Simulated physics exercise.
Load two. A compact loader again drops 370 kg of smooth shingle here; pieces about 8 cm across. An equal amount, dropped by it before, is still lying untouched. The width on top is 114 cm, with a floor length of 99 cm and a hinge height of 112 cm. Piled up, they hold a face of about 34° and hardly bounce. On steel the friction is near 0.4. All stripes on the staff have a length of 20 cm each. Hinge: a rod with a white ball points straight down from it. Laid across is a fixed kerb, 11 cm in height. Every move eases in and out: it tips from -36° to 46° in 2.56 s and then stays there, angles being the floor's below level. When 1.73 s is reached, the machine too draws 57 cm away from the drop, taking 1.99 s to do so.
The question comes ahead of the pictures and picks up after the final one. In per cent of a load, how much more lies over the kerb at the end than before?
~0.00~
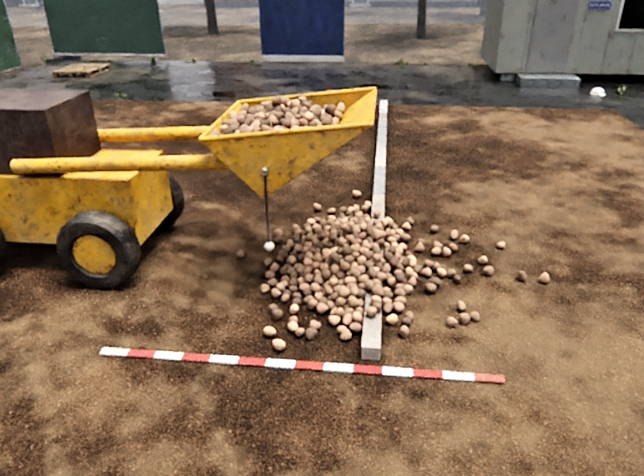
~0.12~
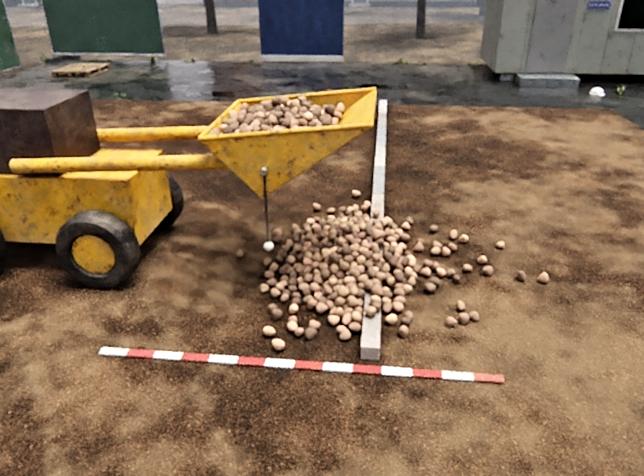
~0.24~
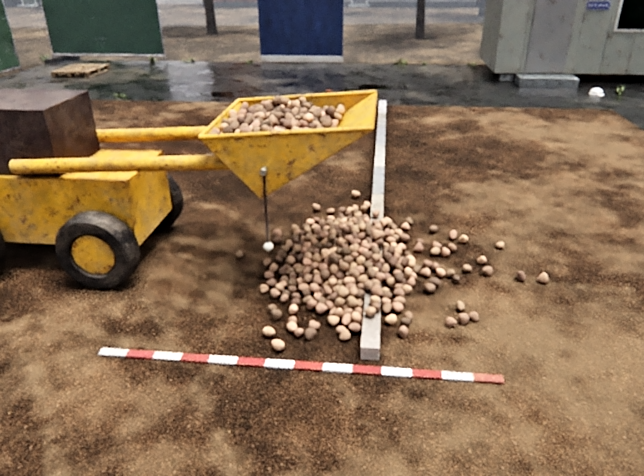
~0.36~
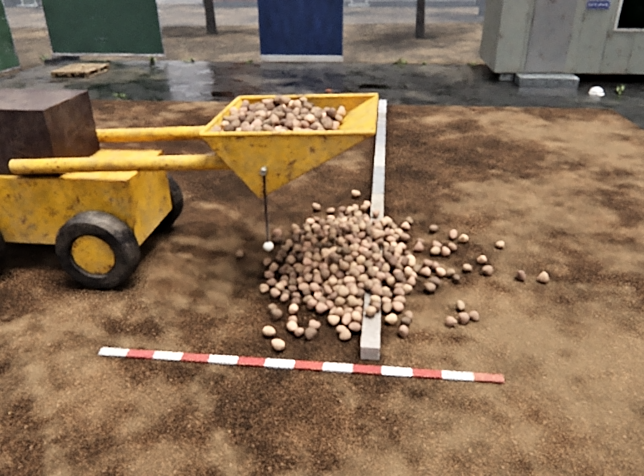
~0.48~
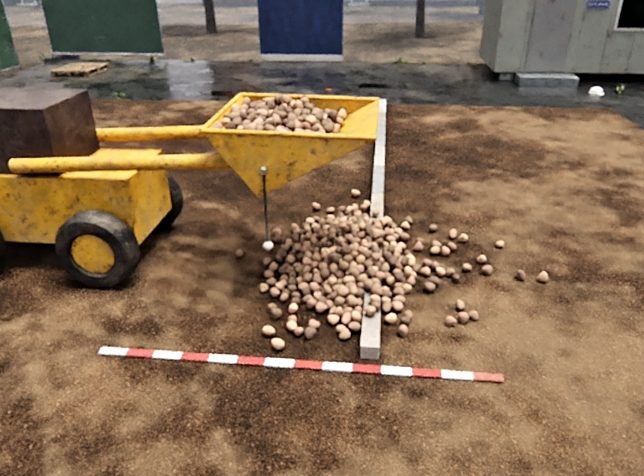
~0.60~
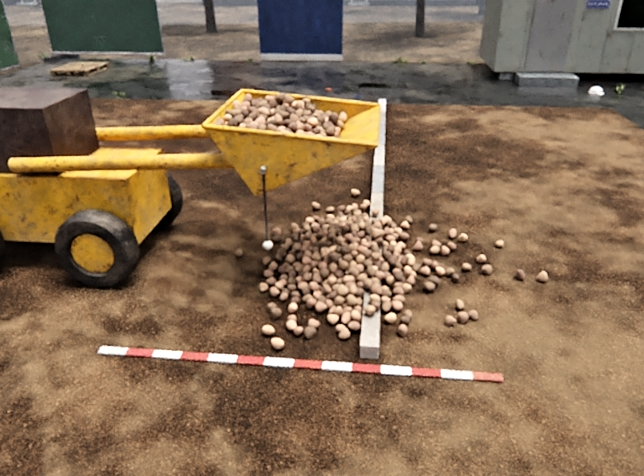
Some 56 per cent more.
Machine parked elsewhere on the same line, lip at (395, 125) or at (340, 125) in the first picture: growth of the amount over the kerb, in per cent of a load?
About 75 per cent for the first, 20 per cent for the second.
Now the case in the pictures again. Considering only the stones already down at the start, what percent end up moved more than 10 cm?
About 15 %.
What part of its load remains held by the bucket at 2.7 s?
I'd say about 0 per cent.
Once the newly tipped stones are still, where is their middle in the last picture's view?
Around (386, 254).
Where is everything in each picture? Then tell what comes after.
Lip at (372, 124), floor tilted -36°, highest stones at (300, 106). The earlier load is highest near (351, 242), 25 cm above ground level, 84 % on this side of the kerb, 16 % over the kerb, in the first picture.
Lip at (372, 125), floor tilted -35°, highest stones at (299, 106); the stones move at 0.0 m/s on average, in the second picture.
Lip at (373, 129), floor tilted -34°, highest stones at (293, 105); the stones move at 0.1 m/s on average, in the third picture.
The bucket is at -32°, its lip at (374, 133); the top of the load is at (286, 106); the stones move at 0.1 m/s on average, in the fourth picture.
The bucket is at -28°, its lip at (376, 138); the top of the load is at (276, 104); the stones move at 0.1 m/s on average, in the fifth picture.
Lip at (378, 145), floor tilted -25°, highest stones at (264, 103); the stones move at 0.1 m/s on average, in the sixth picture.
After 1.9 s the floor is at 33°; in per cent of one load, 80 in the bucket, 100 on this side of the kerb, 20 over the kerb; the foremost stones are at (492, 266).
After 2.7 s the floor is at 46°; in per cent of one load, 0 in the bucket, 131 on this side of the kerb, 69 over the kerb; the foremost stones are at (504, 262).
After 4.2 s the floor is at 46°; in per cent of one load, 0 in the bucket, 128 on this side of the kerb, 72 over the kerb; the foremost stones are at (514, 268).
After 6.8 s the floor is at 46°; in per cent of one load, 0 in the bucket, 128 on this side of the kerb, 72 over the kerb; the foremost stones are at (514, 268). Net gain over the kerb, 56.
